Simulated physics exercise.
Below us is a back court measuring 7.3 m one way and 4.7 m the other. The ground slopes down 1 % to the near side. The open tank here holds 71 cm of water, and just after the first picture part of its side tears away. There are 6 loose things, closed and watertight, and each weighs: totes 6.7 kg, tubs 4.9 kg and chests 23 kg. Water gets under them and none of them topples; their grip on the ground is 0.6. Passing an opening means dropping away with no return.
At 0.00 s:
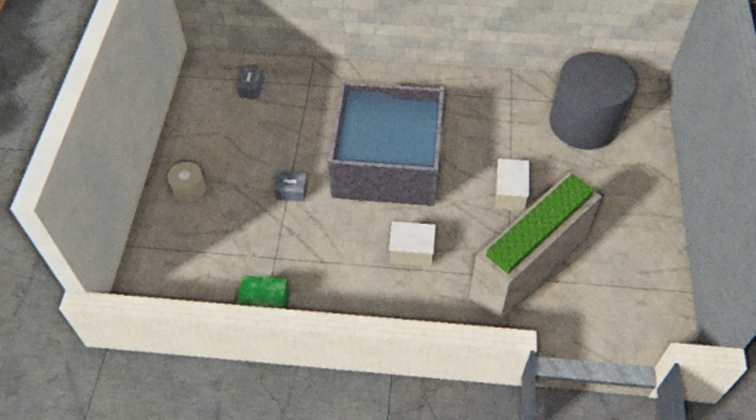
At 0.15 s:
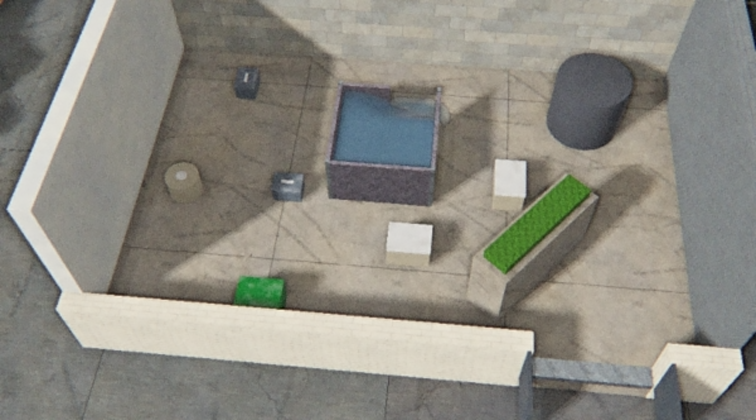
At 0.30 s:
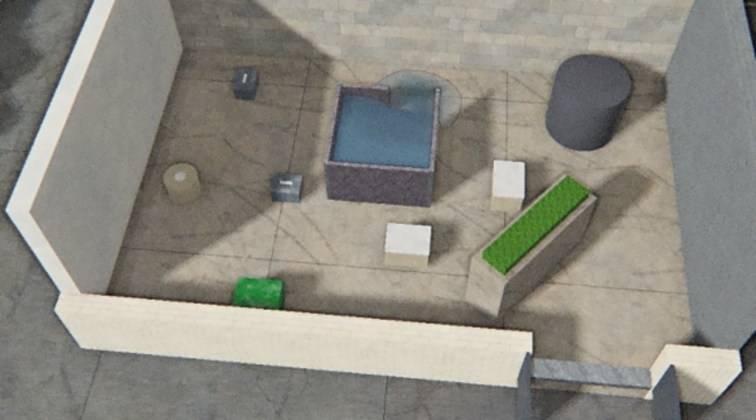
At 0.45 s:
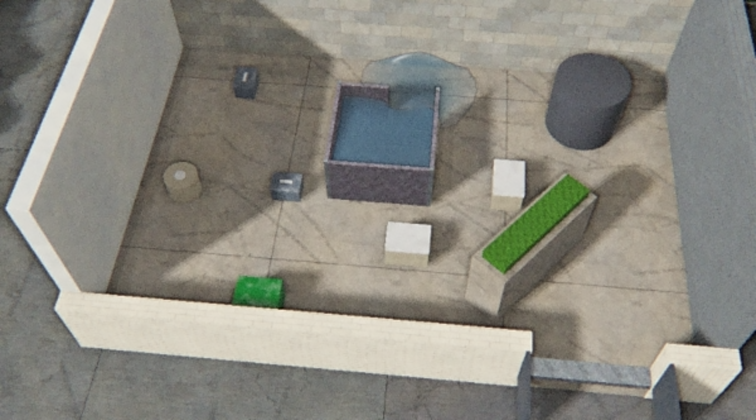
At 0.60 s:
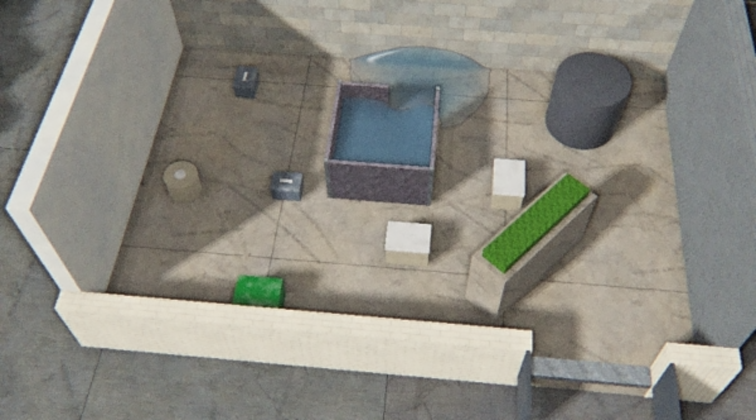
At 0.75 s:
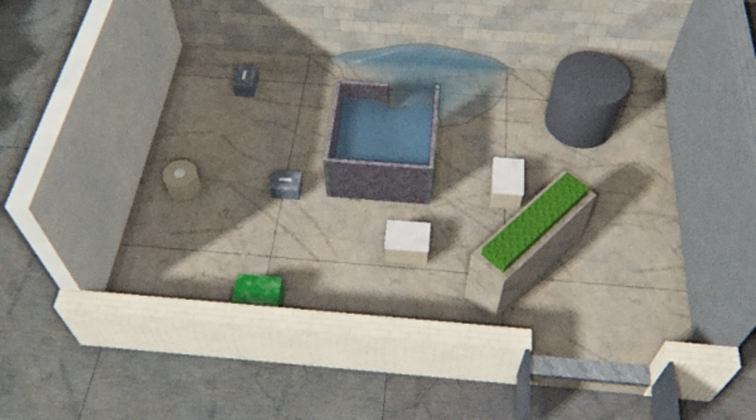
Water pouring through a gap in the back of a square open tank and spreading along the courtyard's rear wall, surrounding objects staying still.
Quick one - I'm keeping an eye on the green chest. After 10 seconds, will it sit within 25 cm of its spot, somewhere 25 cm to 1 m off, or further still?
I'd say it sits within 25 cm.
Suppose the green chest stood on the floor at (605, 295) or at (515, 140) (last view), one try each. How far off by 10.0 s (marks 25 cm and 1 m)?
I'd say it does not really move on the first try and it does not really move on the second.
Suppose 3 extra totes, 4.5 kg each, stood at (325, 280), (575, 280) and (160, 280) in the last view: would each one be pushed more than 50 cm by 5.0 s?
Within it, within it, within it.
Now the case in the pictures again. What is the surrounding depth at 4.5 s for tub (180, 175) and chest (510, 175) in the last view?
Roughly 4 and 3 cm.
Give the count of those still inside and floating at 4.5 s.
The number is 0.
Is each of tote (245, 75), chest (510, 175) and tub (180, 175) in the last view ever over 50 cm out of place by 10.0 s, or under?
Results in listed order: Exceeds / falls short / exceeds.
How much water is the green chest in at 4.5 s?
0 cm or so.
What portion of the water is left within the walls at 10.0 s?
Remaining: Approx. 86 per cent.
After 2.0 s the green chest is near (257, 290), 0.0 m from its start, aground; 0 of 6 are out; 0 afloat.
After 4.5 s the green chest is near (257, 290), 0.0 m from its start, aground; 0 of 6 are out; 0 afloat.
After 7.0 s the green chest is near (257, 290), 0.0 m from its start, aground; 0 of 6 are out; 2 afloat.
After 10.0 s the green chest is near (257, 290), 0.0 m from its start, aground; 0 of 6 are out; 1 afloat.
